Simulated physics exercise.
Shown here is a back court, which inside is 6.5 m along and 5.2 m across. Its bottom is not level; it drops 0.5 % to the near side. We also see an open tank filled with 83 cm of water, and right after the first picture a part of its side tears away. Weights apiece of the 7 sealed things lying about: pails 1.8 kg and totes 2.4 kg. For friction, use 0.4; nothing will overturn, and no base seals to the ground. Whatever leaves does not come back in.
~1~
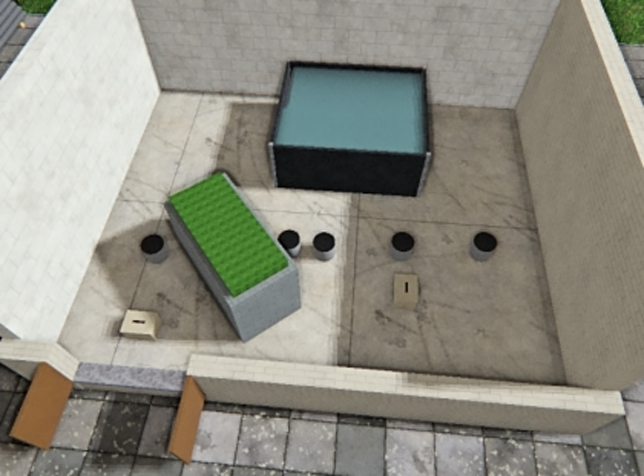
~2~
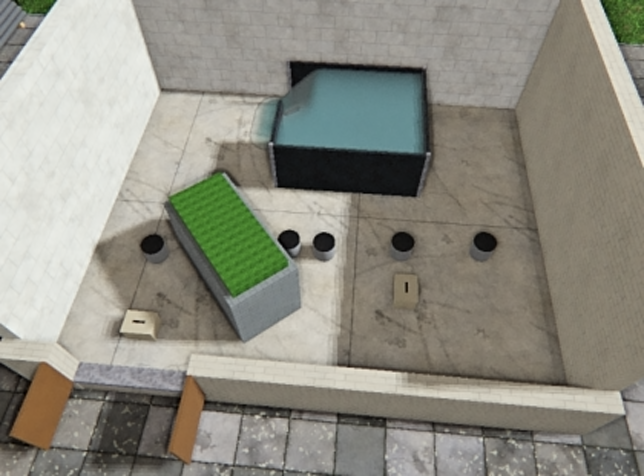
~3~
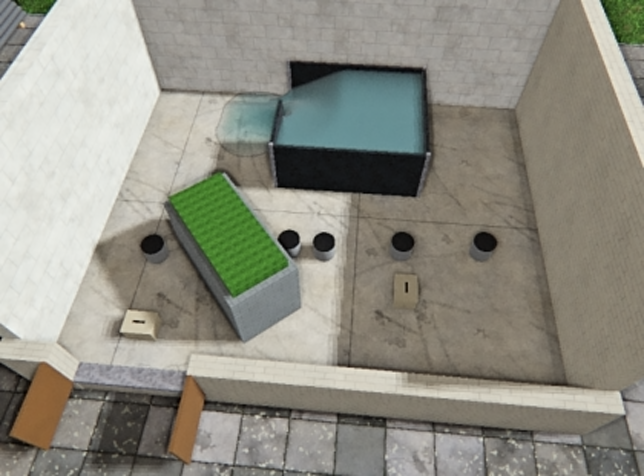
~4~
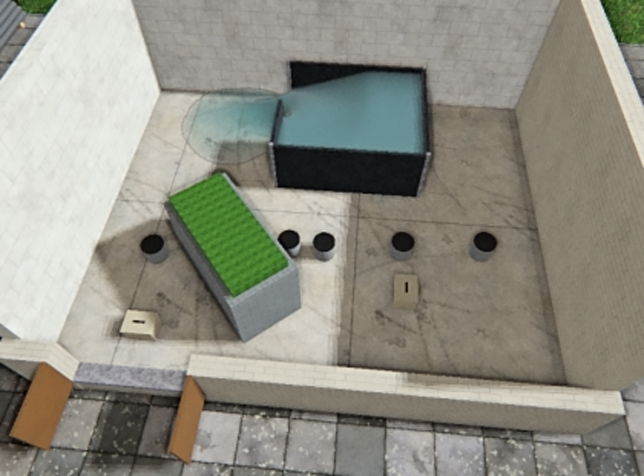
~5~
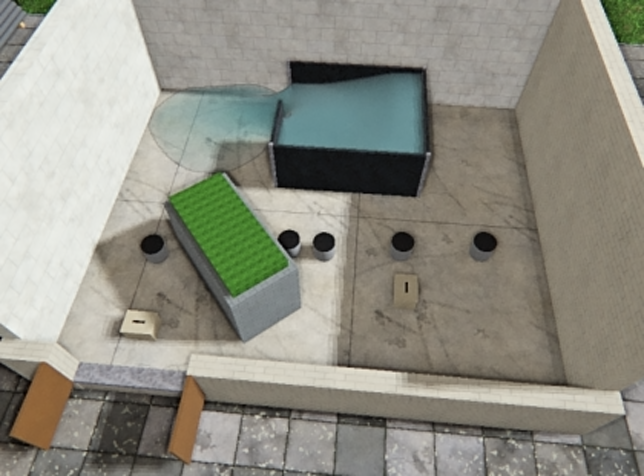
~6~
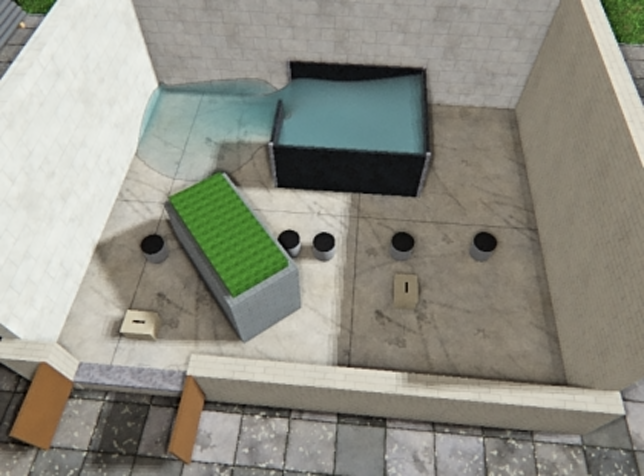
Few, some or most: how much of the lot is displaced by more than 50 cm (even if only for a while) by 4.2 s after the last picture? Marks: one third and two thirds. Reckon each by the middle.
It is not even a third.
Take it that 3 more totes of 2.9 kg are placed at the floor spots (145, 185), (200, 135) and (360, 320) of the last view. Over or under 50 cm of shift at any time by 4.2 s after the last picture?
In turn: More, past it, under.
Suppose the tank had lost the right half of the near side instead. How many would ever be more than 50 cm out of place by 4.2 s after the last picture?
Then the count would be 7.
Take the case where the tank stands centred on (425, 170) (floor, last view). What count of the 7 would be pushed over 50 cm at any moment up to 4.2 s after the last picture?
That would give 2.
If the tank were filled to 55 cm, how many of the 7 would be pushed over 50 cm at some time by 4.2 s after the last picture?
Count under that change: 2.
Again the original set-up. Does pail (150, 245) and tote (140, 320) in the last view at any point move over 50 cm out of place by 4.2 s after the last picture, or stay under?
In that order: Over, past it.
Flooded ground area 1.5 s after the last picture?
I'd estimate close to 13 m2.
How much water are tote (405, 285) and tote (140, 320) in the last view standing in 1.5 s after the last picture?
About 0 and 0 cm.
Then, 0.4 s after the last picture 0 of 7 are over 50 cm from their spots; 0 afloat.
Then, 1.5 s after the last picture 0 of 7 are over 50 cm from their spots; 0 afloat.
Then, 2.8 s after the last picture 2 of 7 are over 50 cm from their spots; 0 afloat.
Then, 4.2 s after the last picture 2 of 7 are over 50 cm from their spots, and 2 have been at some point; 0 afloat.
